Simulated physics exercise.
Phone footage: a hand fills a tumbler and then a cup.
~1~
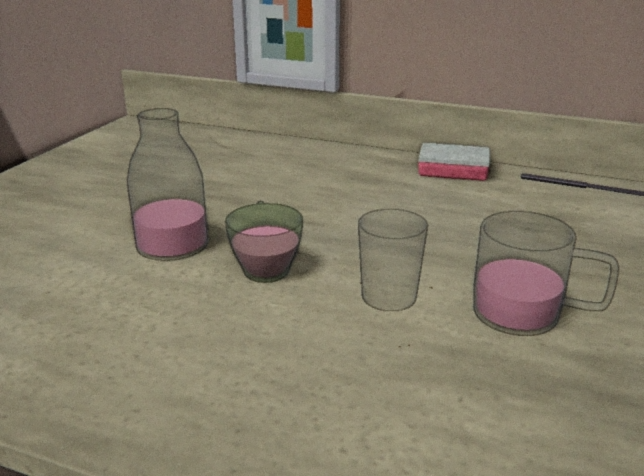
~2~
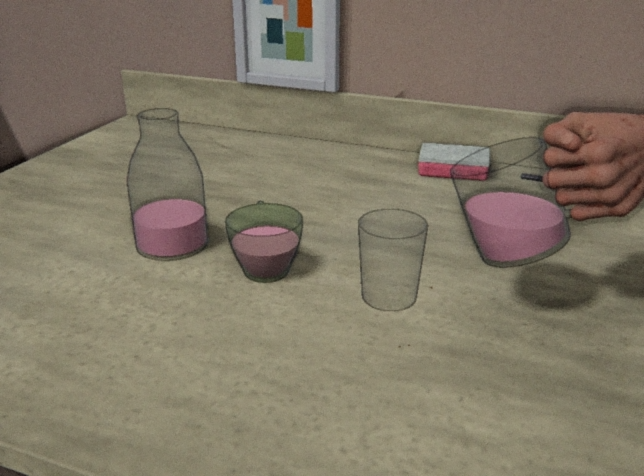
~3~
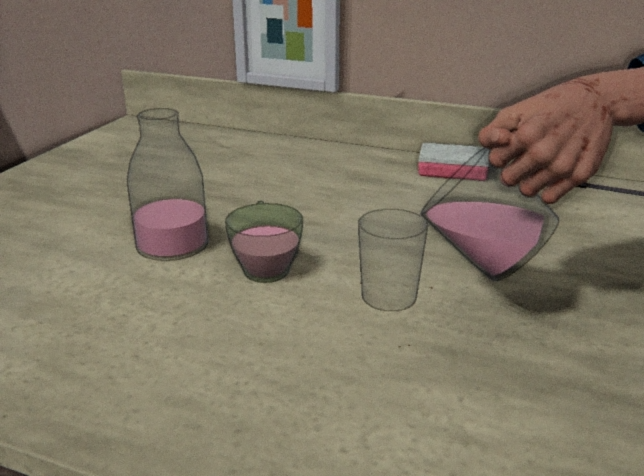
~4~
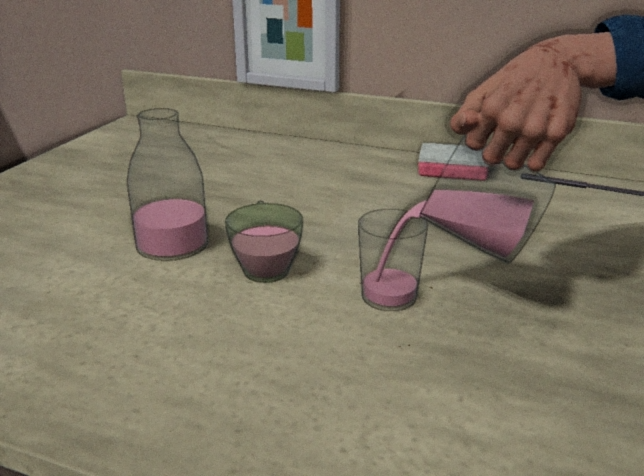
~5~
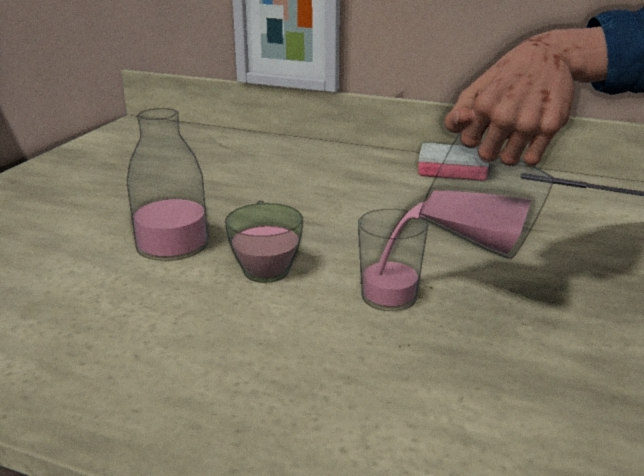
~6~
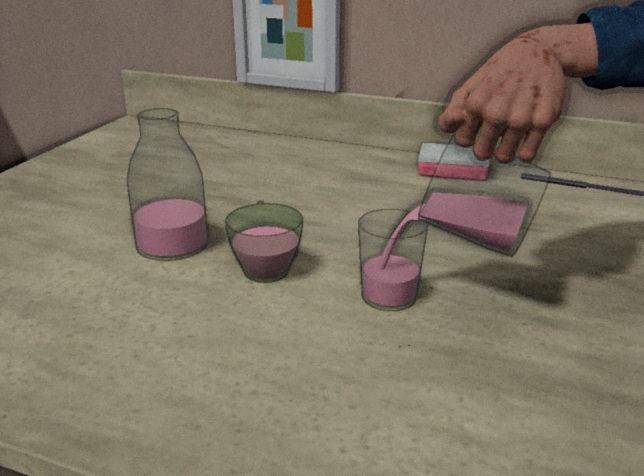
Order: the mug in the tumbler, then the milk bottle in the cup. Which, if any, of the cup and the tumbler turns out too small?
Cup: Too small; tumbler: Not too small.
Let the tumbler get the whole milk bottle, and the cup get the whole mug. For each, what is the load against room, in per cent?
Working it through, I get 80 % for the first and 110 % for the second.
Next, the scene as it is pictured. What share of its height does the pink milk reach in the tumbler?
About 75%.
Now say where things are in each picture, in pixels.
In the first frame, nothing is moving yet; mug (522, 270) about a third full; milk bottle (165, 179) about a quarter full; tumbler (391, 258) empty; cup (265, 243) about half full.
In the second frame, the mug is picked up; mug (510, 199) tipped 25° with all of its load; tumbler (391, 258) empty.
In the third frame, the mug leans over the tumbler; mug (487, 212) tipped 50° with all of its load; tumbler (391, 258) empty.
In the fourth frame, the pink milk is flowing; mug (483, 198) tipped 70° with nearly all of its load; tumbler nearly empty, surface at (390, 283).
In the fifth frame, the pink milk is flowing; mug (481, 195) tipped 70° with about three quarters of its load; cup (265, 243) about half full.
In the sixth frame, the pink milk is flowing; mug (480, 195) tipped 75° with about two thirds of its load; milk bottle about a quarter full, surface at (169, 214); tumbler about a third full, surface at (391, 270); cup about half full, surface at (265, 241).
Next, the tumbler is about half full.
After that, the tumbler is about three quarters full.
Finally, the cup is full to the brim with a puddle round it; the tumbler is about three quarters full.
